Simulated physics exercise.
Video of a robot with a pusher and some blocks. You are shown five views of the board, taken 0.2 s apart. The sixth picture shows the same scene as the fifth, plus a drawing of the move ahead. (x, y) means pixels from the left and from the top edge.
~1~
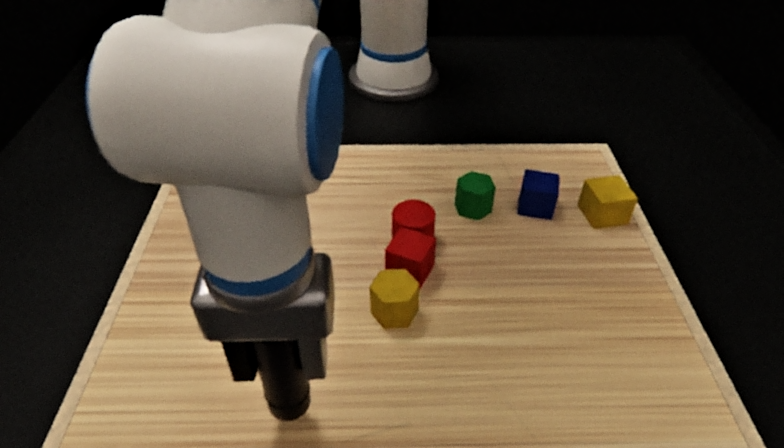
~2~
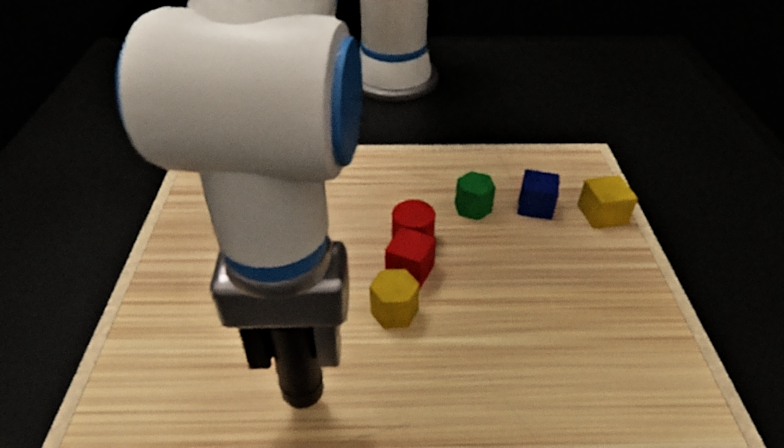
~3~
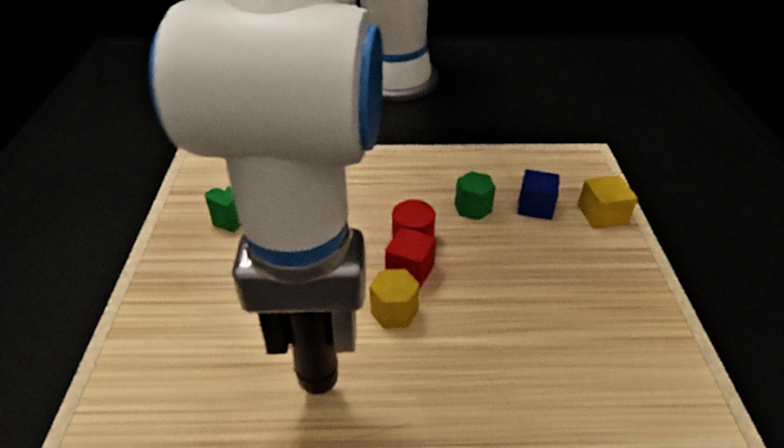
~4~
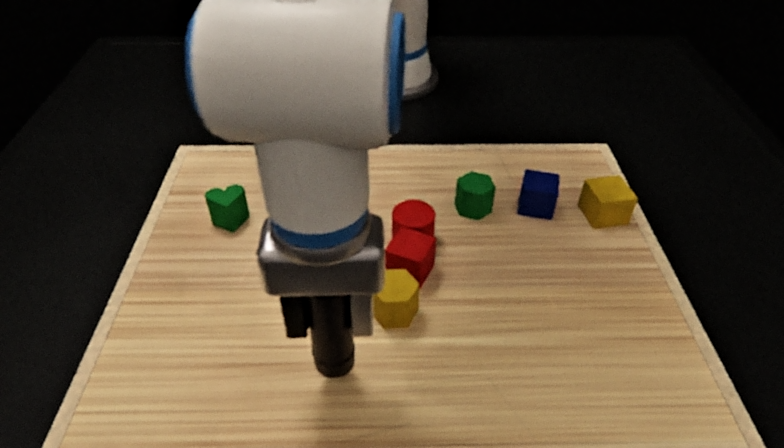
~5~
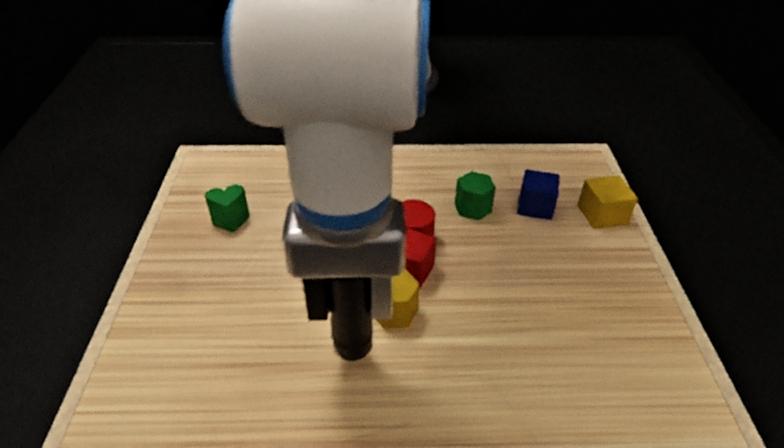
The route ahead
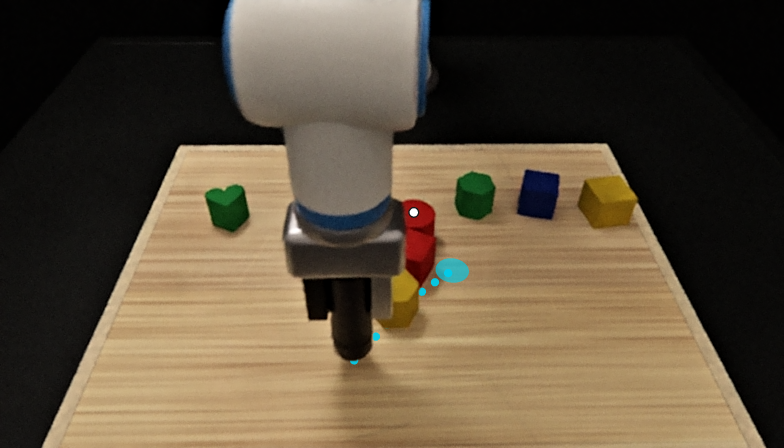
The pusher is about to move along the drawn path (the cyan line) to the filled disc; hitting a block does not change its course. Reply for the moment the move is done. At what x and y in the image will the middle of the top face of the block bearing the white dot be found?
So, by the moment the path ends, you'll find the top centre of the block bearing the white dot at (409, 179).
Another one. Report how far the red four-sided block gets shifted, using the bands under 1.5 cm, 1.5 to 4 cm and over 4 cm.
The shift is above 4 cm.
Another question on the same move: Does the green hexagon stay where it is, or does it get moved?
By the last moment of the path, the green hexagon has stayed put.
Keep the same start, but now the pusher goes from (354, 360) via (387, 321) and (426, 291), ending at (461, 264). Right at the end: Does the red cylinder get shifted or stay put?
Shifted out of place.
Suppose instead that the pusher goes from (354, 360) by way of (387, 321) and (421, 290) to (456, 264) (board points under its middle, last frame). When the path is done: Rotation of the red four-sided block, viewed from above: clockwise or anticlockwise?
Top view: Counterclockwise.
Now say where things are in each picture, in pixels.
In the first picture, pusher tip at (290, 403); block tops, yellow hexagon at (395, 285); red four-sided block at (411, 243); red cylinder at (414, 212); green hexagon at (476, 182).
In the second picture, pusher at (303, 391); blocks unchanged.
In the third picture, pusher at (318, 377); blocks unchanged.
In the fourth picture, pusher at (335, 362); blocks unchanged.
In the fifth picture, pusher at (353, 346); yellow hexagon at (395, 285); red four-sided block at (411, 243); red cylinder at (414, 212); green hexagon at (476, 182).
Path on the board, from (354, 360) by way of (402, 309) to (452, 270); the dot is on the red cylinder.
What follows on the original path. One third of the way, pusher at (388, 309); yellow hexagon at (410, 270); red four-sided block at (415, 239), turned 20° anticlockwise.
Two thirds of the way, pusher at (420, 278); yellow hexagon at (437, 241); red four-sided block at (428, 214), turned 40° anticlockwise; red cylinder at (415, 189).
At the end, pusher at (454, 255); yellow hexagon at (460, 219), turned 40° anticlockwise; red four-sided block at (433, 200), turned 70° anticlockwise; red cylinder at (409, 179); green hexagon in place.
